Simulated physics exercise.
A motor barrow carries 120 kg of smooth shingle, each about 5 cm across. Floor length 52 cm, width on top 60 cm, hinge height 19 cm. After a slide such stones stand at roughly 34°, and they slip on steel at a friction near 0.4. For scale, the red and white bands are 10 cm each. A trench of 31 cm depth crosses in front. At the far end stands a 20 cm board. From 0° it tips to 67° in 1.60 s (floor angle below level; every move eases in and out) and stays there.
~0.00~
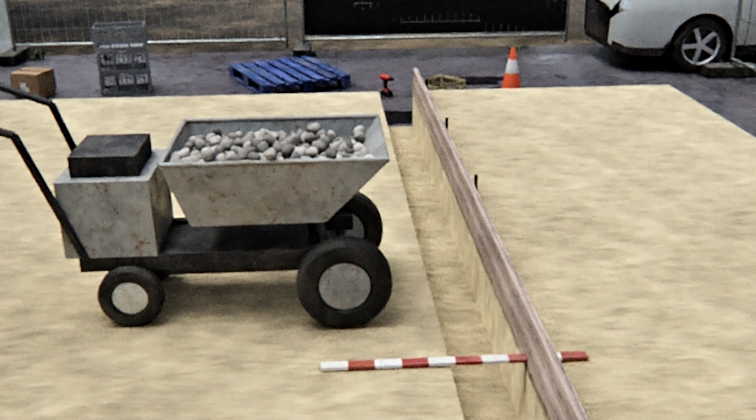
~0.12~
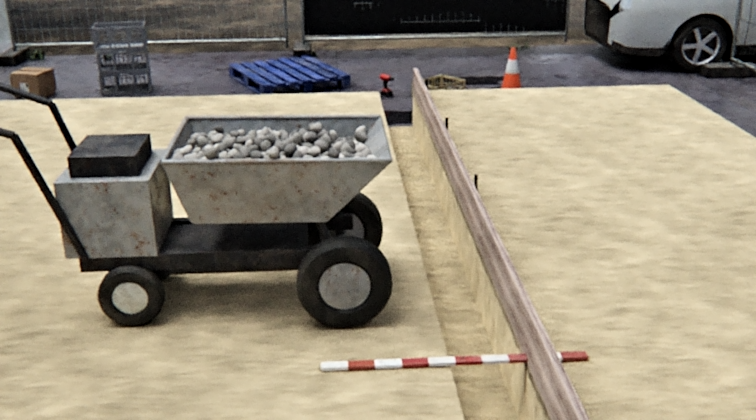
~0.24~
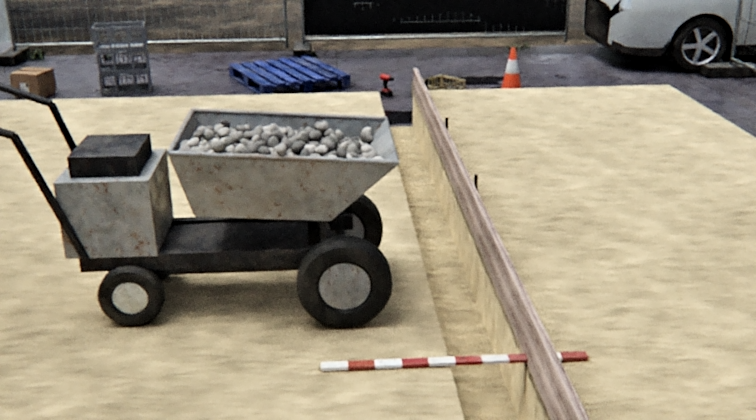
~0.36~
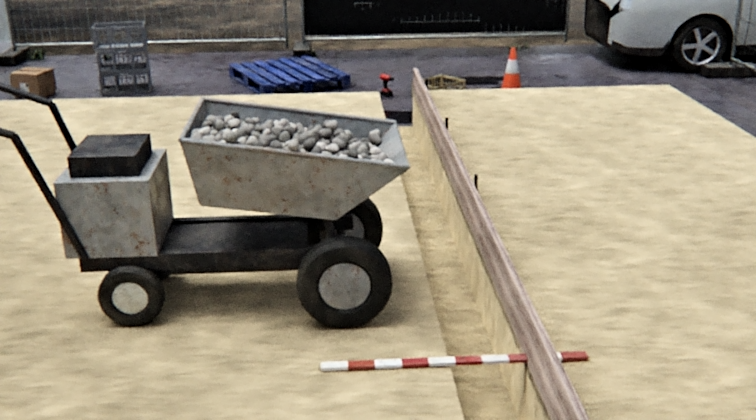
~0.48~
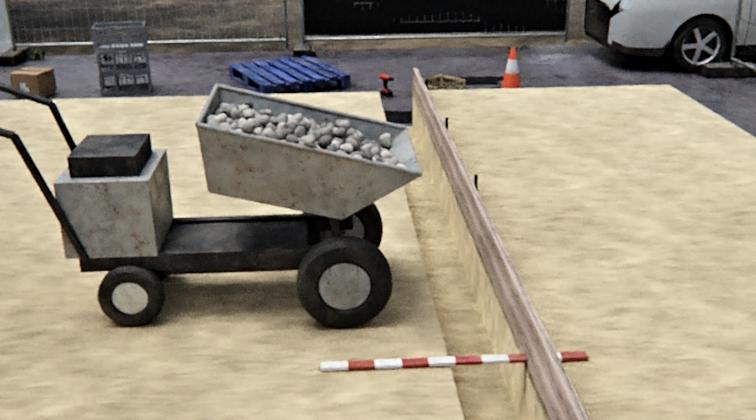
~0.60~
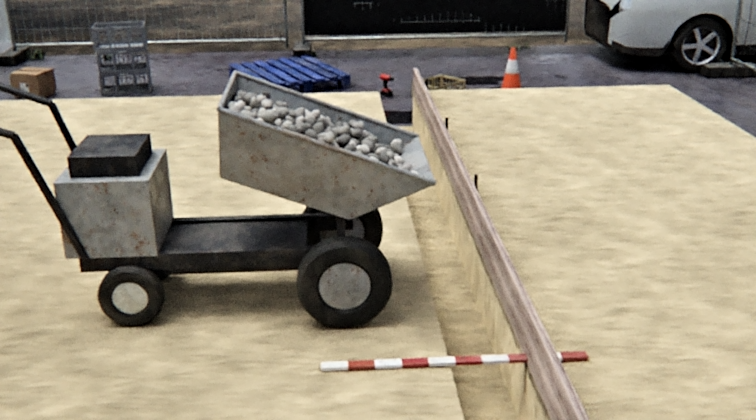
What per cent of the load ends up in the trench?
About 46 per cent.
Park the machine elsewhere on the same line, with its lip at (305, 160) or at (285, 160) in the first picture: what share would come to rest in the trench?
First some 100, then 85 per cent.
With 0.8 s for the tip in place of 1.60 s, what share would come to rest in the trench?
Then about 40 per cent.
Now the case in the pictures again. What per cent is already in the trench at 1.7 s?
Some 20 per cent.
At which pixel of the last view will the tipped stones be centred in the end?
Their middle is at about (514, 285).
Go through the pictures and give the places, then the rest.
In the first frame, lip at (389, 159), floor tilted 0°, highest stones at (259, 141).
In the second frame, the skip is at 1°, its lip at (392, 160); the top of the load is at (235, 138); the stones move at 0.2 m/s on average.
In the third frame, lip at (399, 163), floor tilted 4°, highest stones at (232, 131); the stones move at 0.3 m/s on average.
In the fourth frame, the skip is at 9°, its lip at (409, 167); the top of the load is at (232, 124); the stones move at 0.4 m/s on average.
In the fifth frame, the skip is at 14°, its lip at (422, 174); the top of the load is at (237, 113); the stones move at 0.5 m/s on average.
In the sixth frame, lip at (436, 183), floor tilted 21°, highest stones at (248, 101); the stones move at 0.5 m/s on average.
After 1.2 s the floor is at 57°; 98 % in the skip, 2 % in the trench; the foremost stones are at (488, 221).
After 1.7 s the floor is at 67°; 41 % in the skip, 20 % in the trench, 39 % past the trench; the foremost stones are at (630, 275).
After 2.0 s the floor is at 67°; 16 % in the skip, 32 % in the trench, 52 % past the trench; the foremost stones are at (714, 280).
After 4.0 s the floor is at 67°; 0 % in the skip, 46 % in the trench, 54 % past the trench; the foremost stones are past the picture's edge.
